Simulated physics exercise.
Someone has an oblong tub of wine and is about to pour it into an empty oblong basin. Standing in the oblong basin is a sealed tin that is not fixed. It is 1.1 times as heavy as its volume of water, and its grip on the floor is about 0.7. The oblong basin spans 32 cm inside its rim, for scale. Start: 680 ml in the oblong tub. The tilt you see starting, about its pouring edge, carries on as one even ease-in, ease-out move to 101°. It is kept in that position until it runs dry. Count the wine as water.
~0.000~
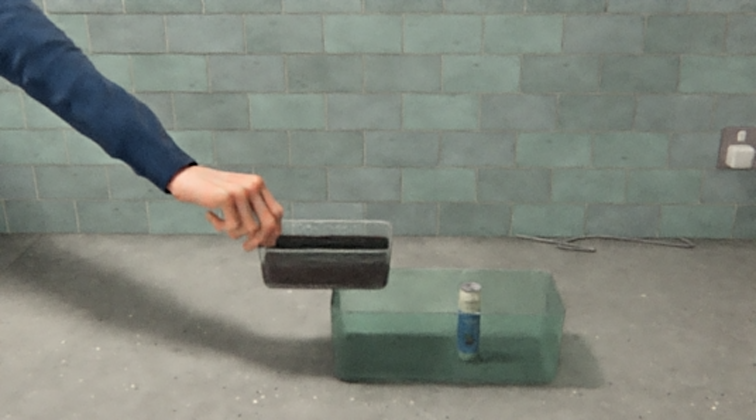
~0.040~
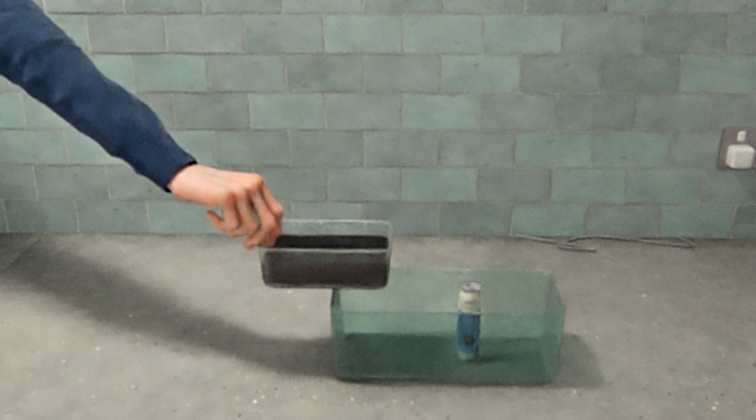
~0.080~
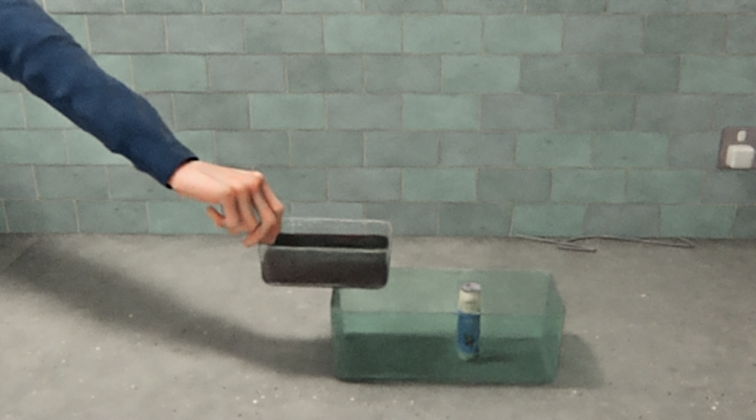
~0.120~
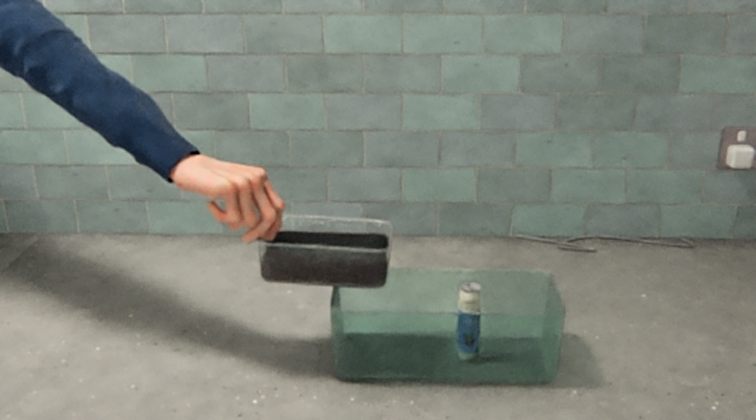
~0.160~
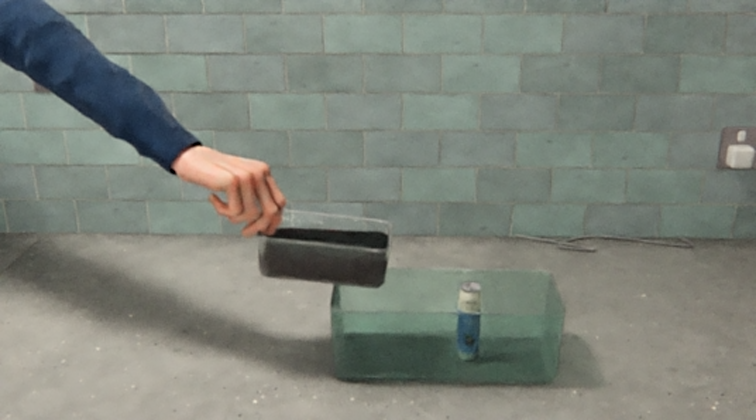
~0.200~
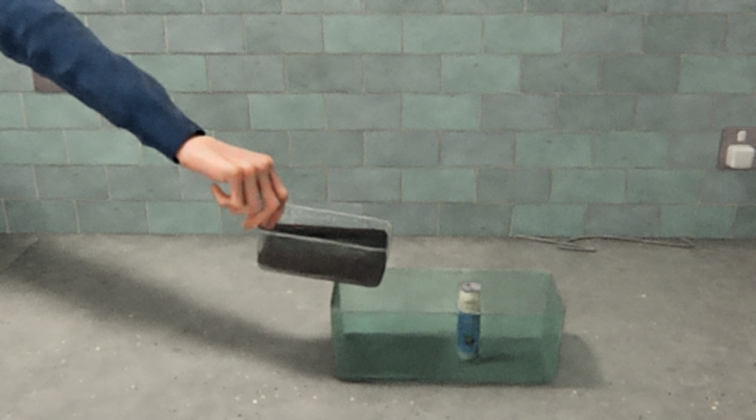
A hand at the end of a dark blue sleeve, reaching in from the left, slowly tilts a clear oblong tub of dark liquid slightly, its right side lowering relative to its left. Below and to the right, a greenish see-through basin sits on a speckled grey surface, with a blue and pale tin upright. The steady, level view faces grey-green tiles, with a socket at right.
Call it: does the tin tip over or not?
It tips over.
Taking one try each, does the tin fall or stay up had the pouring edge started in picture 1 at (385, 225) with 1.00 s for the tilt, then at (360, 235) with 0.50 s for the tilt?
First it tips over; then it stays on its base.
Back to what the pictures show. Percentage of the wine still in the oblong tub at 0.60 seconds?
Roughly 46 percent.
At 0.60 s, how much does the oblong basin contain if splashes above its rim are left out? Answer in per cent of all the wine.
10 %, more or less.
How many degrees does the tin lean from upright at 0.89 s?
The lean is some 15° away from upright.
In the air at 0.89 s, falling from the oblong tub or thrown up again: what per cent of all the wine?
Around 6 per cent of the liquid is in flight.
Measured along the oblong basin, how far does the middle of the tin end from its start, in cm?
Shift of tin centre: Approx. 6.0 cm.
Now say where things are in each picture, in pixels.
In the first picture, it leans 0°; its right rim is at (391, 237); the wine meets the walls at (267, 246) and (389, 248); the oblong basin's rim runs from (334, 290) to (558, 292); the tin's top is at (470, 290).
In the second picture, it leans 0°; its right rim is at (391, 237); the wine meets the walls at (267, 246) and (389, 247).
In the third picture, it leans 2°; its right rim is at (391, 237); the wine meets the walls at (267, 245) and (389, 246).
In the fourth picture, it leans 3°; its right rim is at (391, 237); the wine meets the walls at (266, 242) and (388, 245).
In the fifth picture, it leans 6°; its right rim is at (391, 237); the wine meets the walls at (265, 239) and (388, 243).
In the sixth picture, it leans 9°; its right rim is at (391, 237); the wine meets the walls at (265, 235) and (388, 240).
By 0.60 s the tilt is 64° and 45 per cent is still to pour; the tin stands where it began.
By 0.89 s the tilt is 97° and 7 per cent is still to pour; the tin leans 15°.
By 1.19 s the tilt is 101° and 0 per cent is still to pour; the tin lies on its side.
By 1.52 s the tilt is 101° and 0 per cent is still to pour; the tin lies on its side.
At rest the tin lies on its side.
